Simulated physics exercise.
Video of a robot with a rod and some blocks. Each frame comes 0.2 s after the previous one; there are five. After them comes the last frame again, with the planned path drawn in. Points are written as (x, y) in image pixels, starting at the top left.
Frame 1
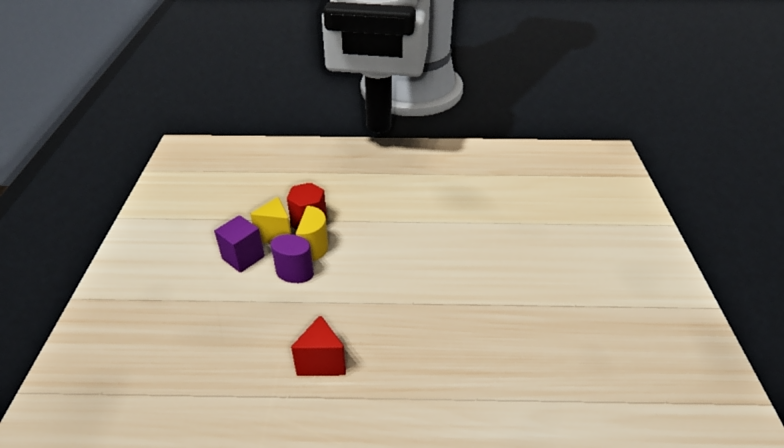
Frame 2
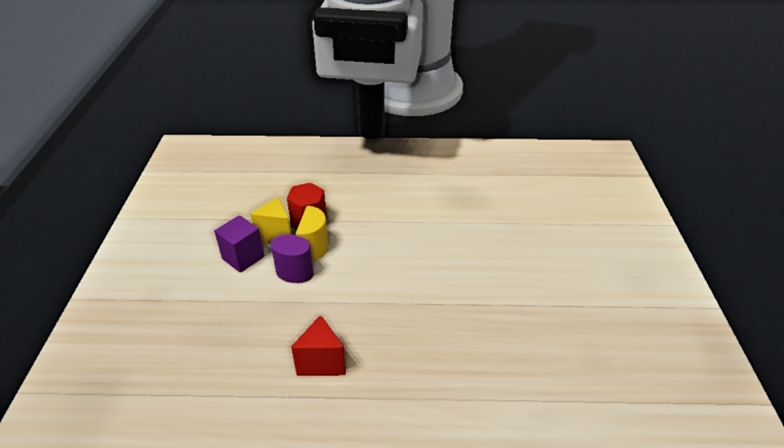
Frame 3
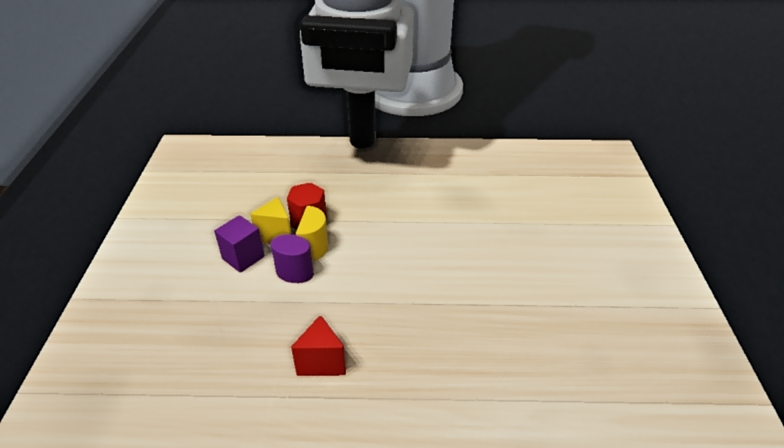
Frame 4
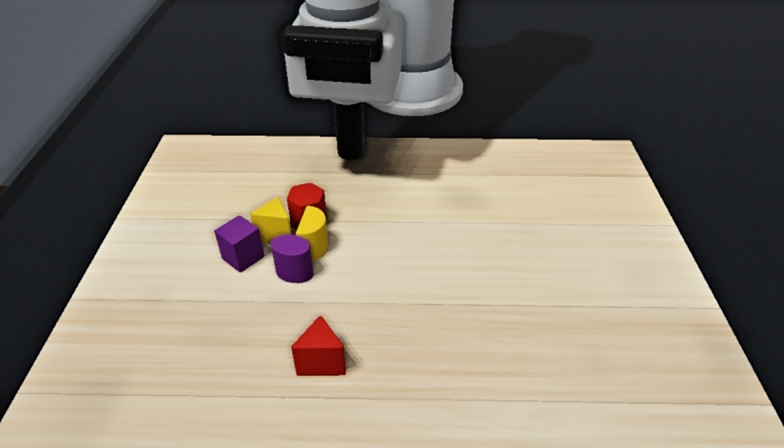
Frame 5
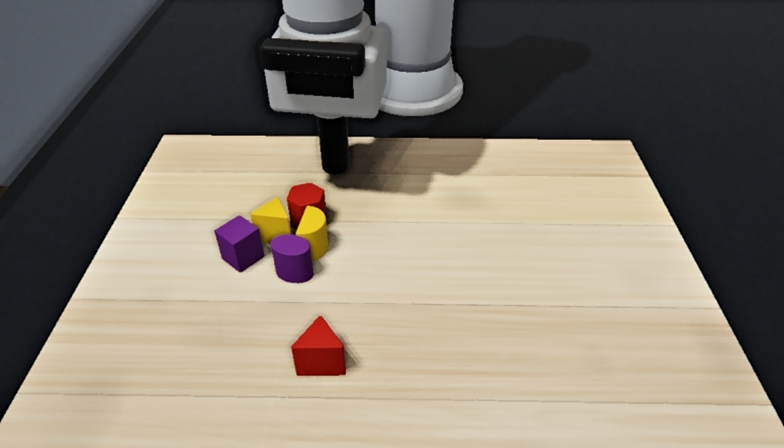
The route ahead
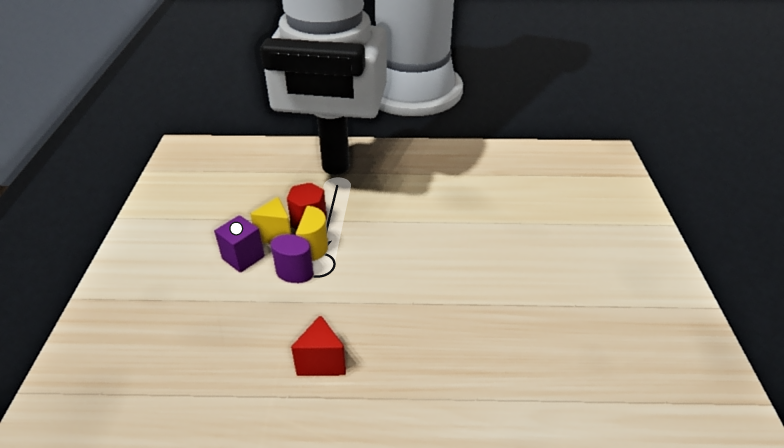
A robot arm with a black rod moved slowly left and a little forward over the wooden table, nearing a cluster of purple, yellow and red blocks, while all the blocks stayed still.
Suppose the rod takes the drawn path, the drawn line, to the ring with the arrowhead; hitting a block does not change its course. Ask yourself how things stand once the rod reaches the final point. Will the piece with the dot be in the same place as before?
That would be a yes.
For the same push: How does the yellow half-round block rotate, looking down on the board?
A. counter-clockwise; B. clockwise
I'll go with A - counter-clockwise.
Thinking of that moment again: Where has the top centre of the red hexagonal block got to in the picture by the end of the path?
It is going to be at (288, 210).
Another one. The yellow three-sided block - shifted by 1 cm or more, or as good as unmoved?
The push reaches it.
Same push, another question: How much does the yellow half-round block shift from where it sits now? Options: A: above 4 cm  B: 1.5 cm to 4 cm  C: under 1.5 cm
The one that fits is A, above 4 cm.
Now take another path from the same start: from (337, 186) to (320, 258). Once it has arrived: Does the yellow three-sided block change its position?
Yes.
Path on the board, in a line from (337, 186) to (319, 265); the dot is on the purple square.
What follows on the original path. One third of the way, rod (330, 192); red hexagonal block (303, 195).
Two thirds of the way, rod (323, 218); yellow three-sided block (257, 212), turned 20° clockwise; purple oval block (290, 248), turned 15° clockwise; red hexagonal block (288, 208), turned 50° clockwise; yellow half-round block (304, 229), turned 60° anticlockwise.
At the end, rod (316, 247); purple square in place; yellow three-sided block (256, 211), turned 20° clockwise; purple oval block (273, 268), turned 35° clockwise; red hexagonal block (288, 210), turned 55° clockwise; yellow half-round block (293, 253), turned 50° anticlockwise.
